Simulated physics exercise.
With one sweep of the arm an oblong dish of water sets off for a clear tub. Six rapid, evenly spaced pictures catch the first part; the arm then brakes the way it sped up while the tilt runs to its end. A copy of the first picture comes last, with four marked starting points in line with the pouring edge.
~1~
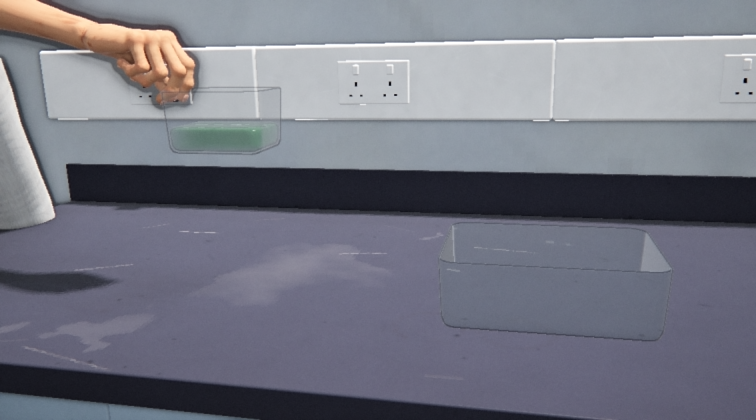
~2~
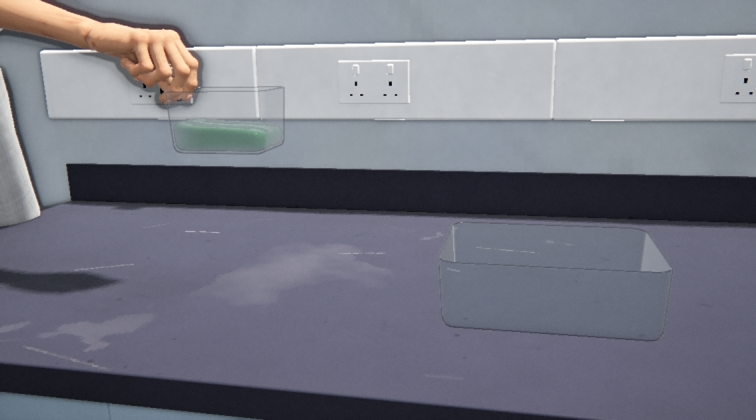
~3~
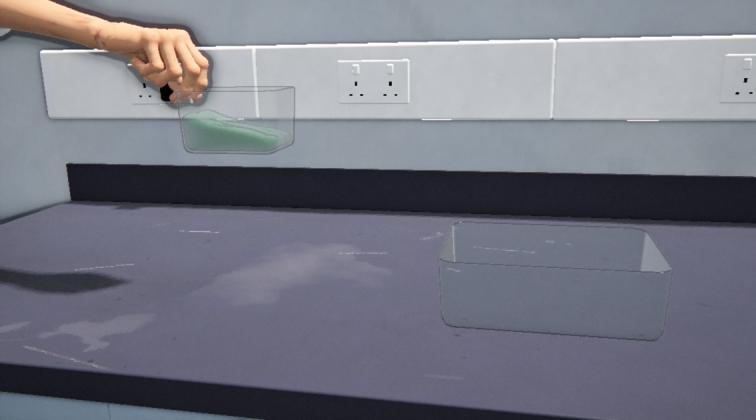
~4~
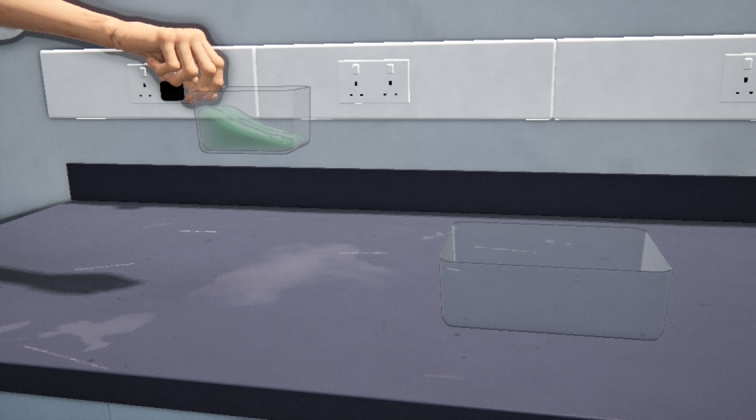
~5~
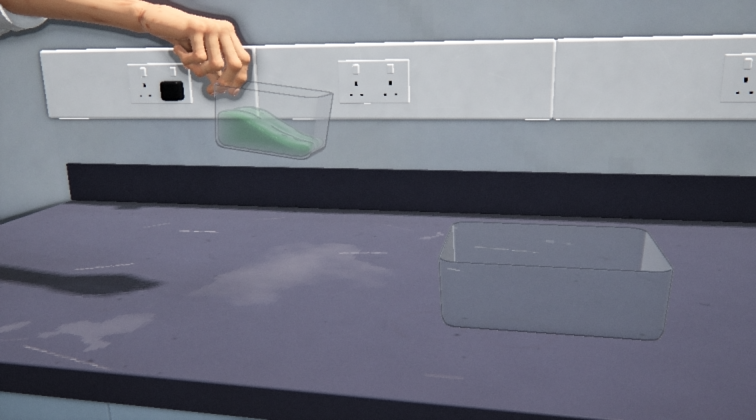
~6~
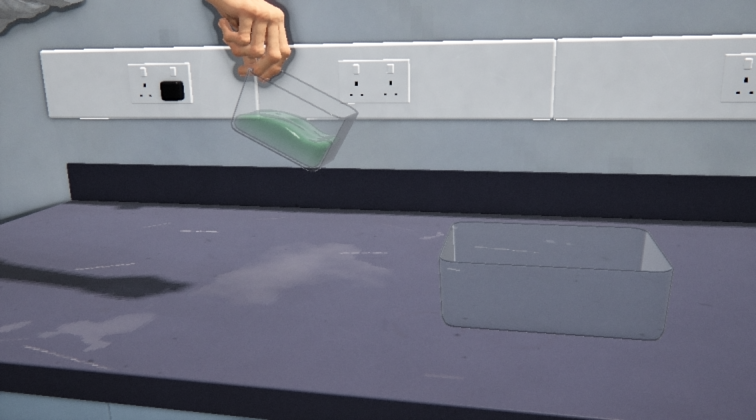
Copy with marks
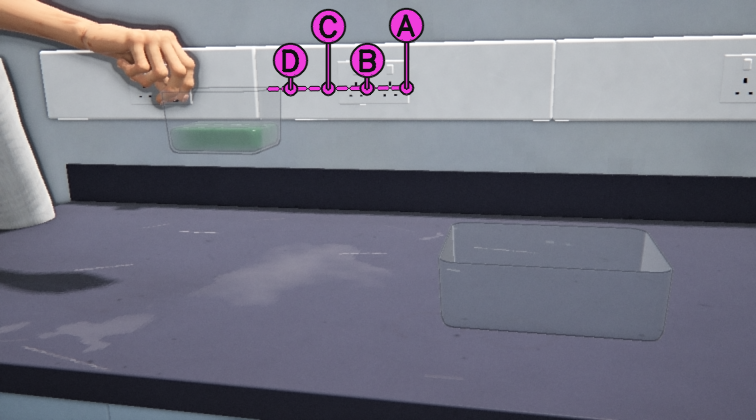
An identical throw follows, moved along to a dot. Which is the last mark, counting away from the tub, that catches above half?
The limit is D.
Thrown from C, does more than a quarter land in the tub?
Yes.
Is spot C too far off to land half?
No, not at all.
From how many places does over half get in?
All four.
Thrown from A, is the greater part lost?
No.
In magenta, A at (406, 87); B at (367, 88); C at (328, 88); D at (290, 88).
With A, about 87 % lands in the tub, 8 % falls short and 5 % goes beside or beyond.
With B, about 78 % lands in the tub, 4 % falls short and 19 % goes beside or beyond.
With C, about 84 % lands in the tub, 7 % falls short and 10 % goes beside or beyond.
With D, about 73 % lands in the tub, 17 % falls short and 10 % goes beside or beyond.
